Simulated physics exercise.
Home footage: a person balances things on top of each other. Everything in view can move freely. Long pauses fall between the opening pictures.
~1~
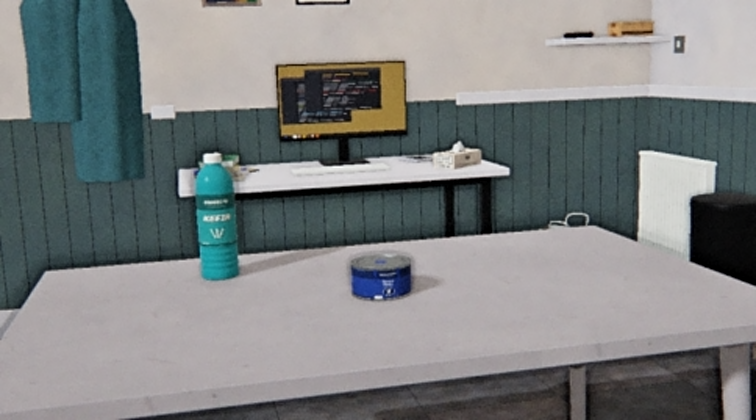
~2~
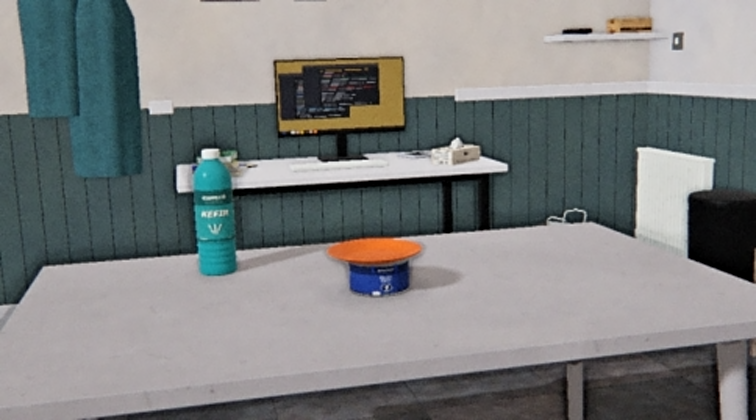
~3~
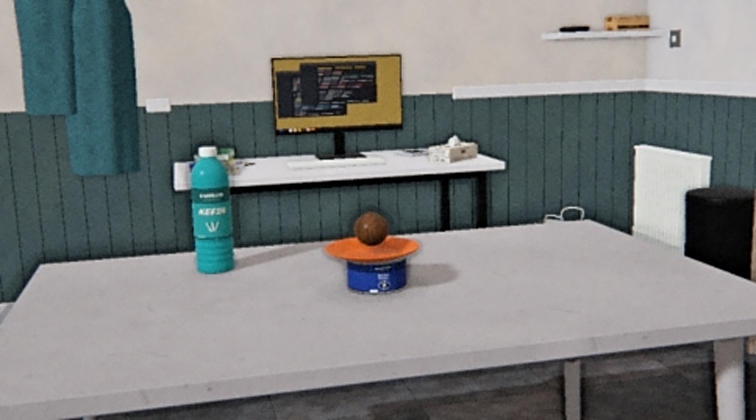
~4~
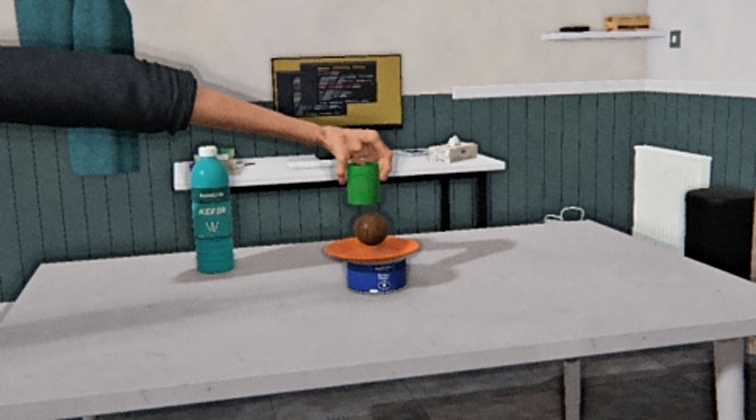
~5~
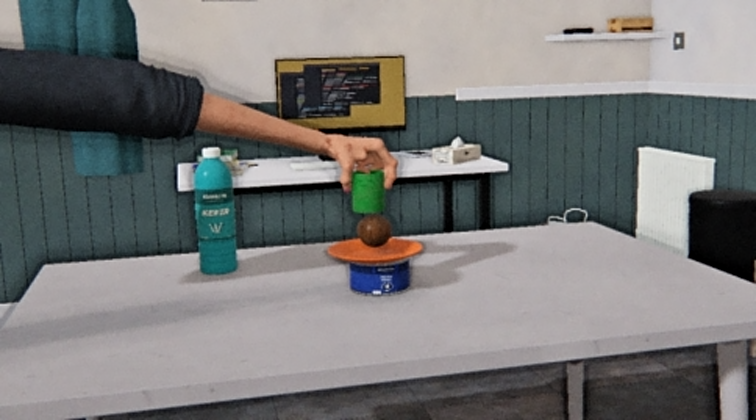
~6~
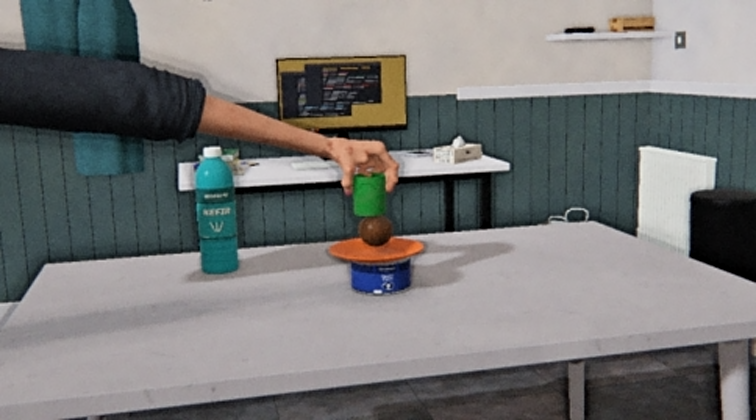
In the video, a blue tin sits on a table beside a teal bottle, then an orange plate and a brown onion appear stacked on it, and a hand lowers a green cup onto the onion, still holding it.
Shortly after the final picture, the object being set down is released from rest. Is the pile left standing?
No. It does not remain steady.
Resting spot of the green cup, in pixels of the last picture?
Close to pixel (304, 277).
Then, 0.40 s past the last view, green cup now fallen.
Then, 0.50 s past the last view, things are still on the move.
Finally, fallen, green cup; the other 4 still in place. Final places as the last picture's camera would see them, green cup near (304, 277). The pile loses its balance.
